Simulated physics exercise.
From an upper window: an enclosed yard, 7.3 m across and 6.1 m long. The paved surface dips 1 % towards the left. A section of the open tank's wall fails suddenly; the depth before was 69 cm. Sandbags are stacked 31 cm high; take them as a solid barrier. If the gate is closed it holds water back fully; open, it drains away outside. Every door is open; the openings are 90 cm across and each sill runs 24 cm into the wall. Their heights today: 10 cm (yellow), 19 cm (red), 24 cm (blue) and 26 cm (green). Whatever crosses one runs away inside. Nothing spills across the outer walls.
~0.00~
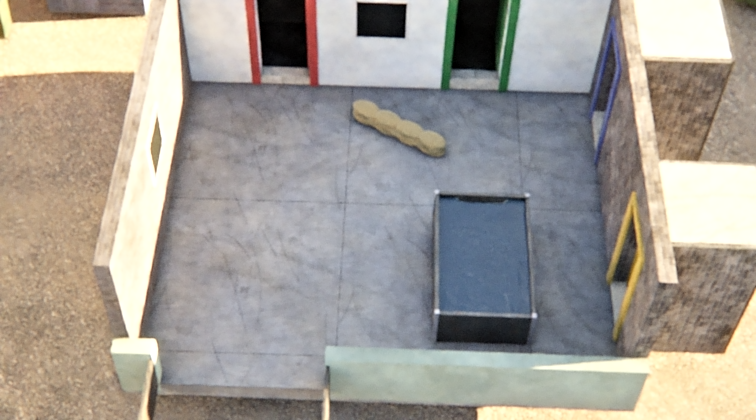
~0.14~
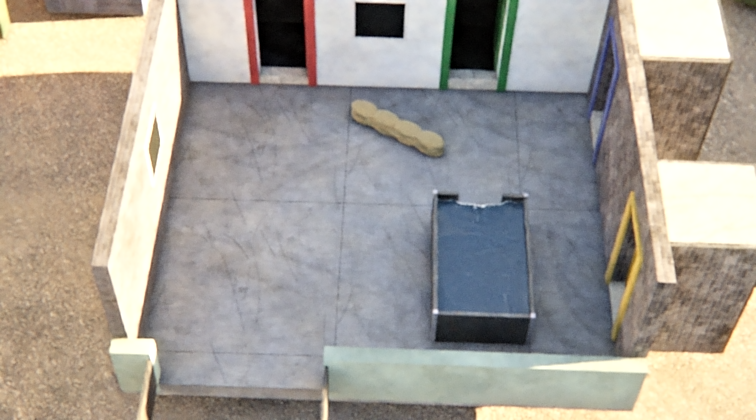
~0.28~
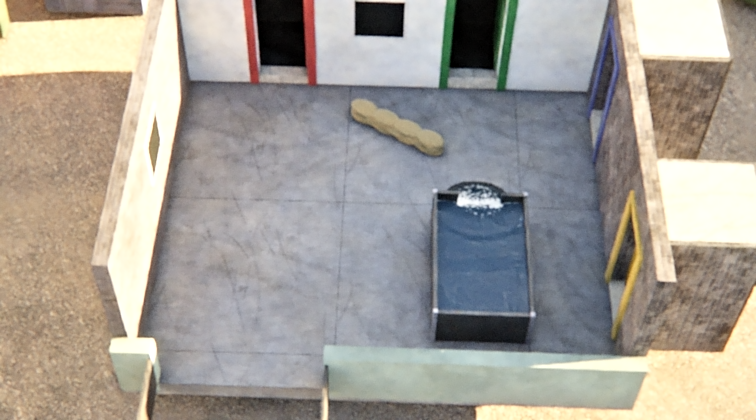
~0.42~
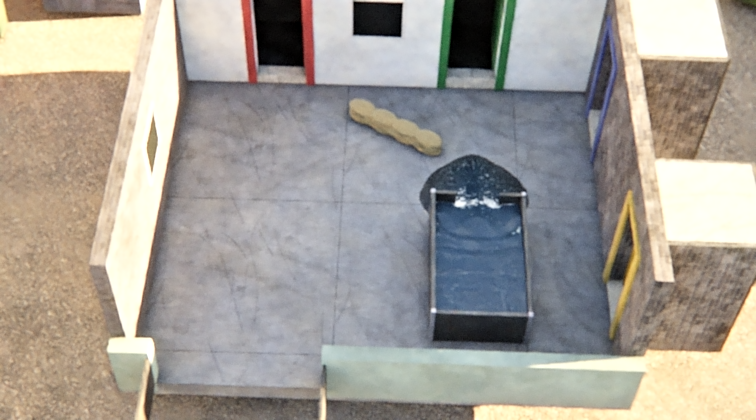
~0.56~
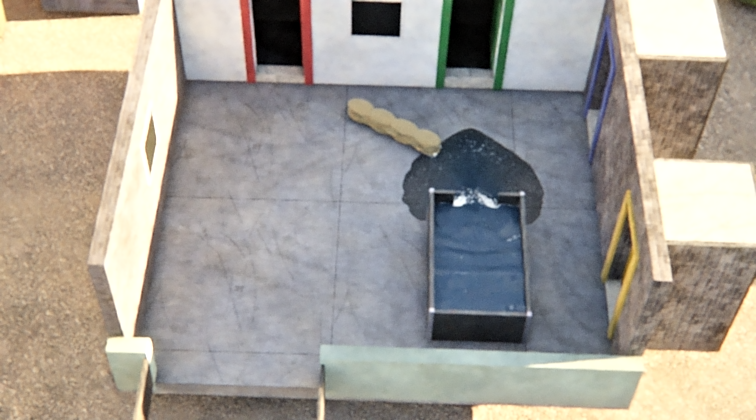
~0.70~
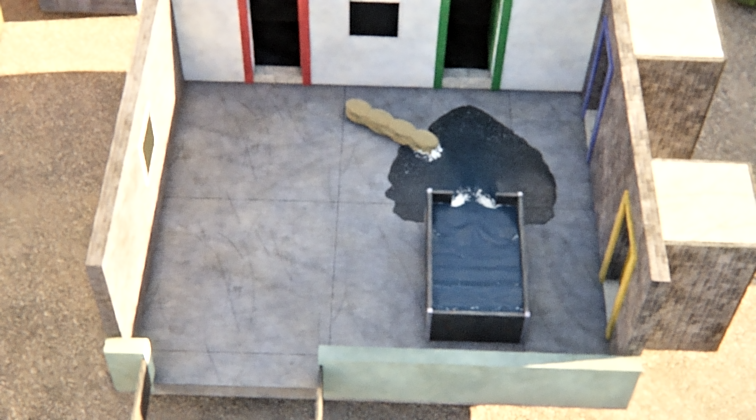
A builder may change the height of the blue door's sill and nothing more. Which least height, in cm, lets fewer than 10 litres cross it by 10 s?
Close to 14 cm is just enough.
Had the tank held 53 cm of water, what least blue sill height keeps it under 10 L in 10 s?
Then roughly 9.5 cm.
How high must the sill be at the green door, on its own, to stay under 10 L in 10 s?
Roughly 27 cm at green.
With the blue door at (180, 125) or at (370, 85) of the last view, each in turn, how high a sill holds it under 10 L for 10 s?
Roughly 13.0 and 8.0 cm.
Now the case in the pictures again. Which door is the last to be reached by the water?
The yellow one.
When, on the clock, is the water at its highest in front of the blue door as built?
At about 3.0 s.
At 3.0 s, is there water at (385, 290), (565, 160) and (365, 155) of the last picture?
In that order: Not reached, under water, under water.
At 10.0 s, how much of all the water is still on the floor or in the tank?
About 96 per cent.
After 1.4 s water covers 20 % of the floor, deepest (40 cm) near (473, 219); 3 cm at the blue door, 0 litres in over its 24 cm sill.
After 3.0 s water covers 35 % of the floor, deepest (25 cm) near (469, 101); 19 cm at the blue door, 0 litres in over its 24 cm sill.
After 10.0 s water covers 85 % of the floor, deepest (10 cm) near (549, 381); 5 cm at the blue door, 0 litres in over its 24 cm sill.
At the blue door as built, the water arrived by 1.4 s and peaked near 19 cm at 3.0 s.
With a sill of 13 cm, 14 litres would have come in within the 10 s; with 15 cm, 7 litres. So under 10 litres takes about 14 cm.
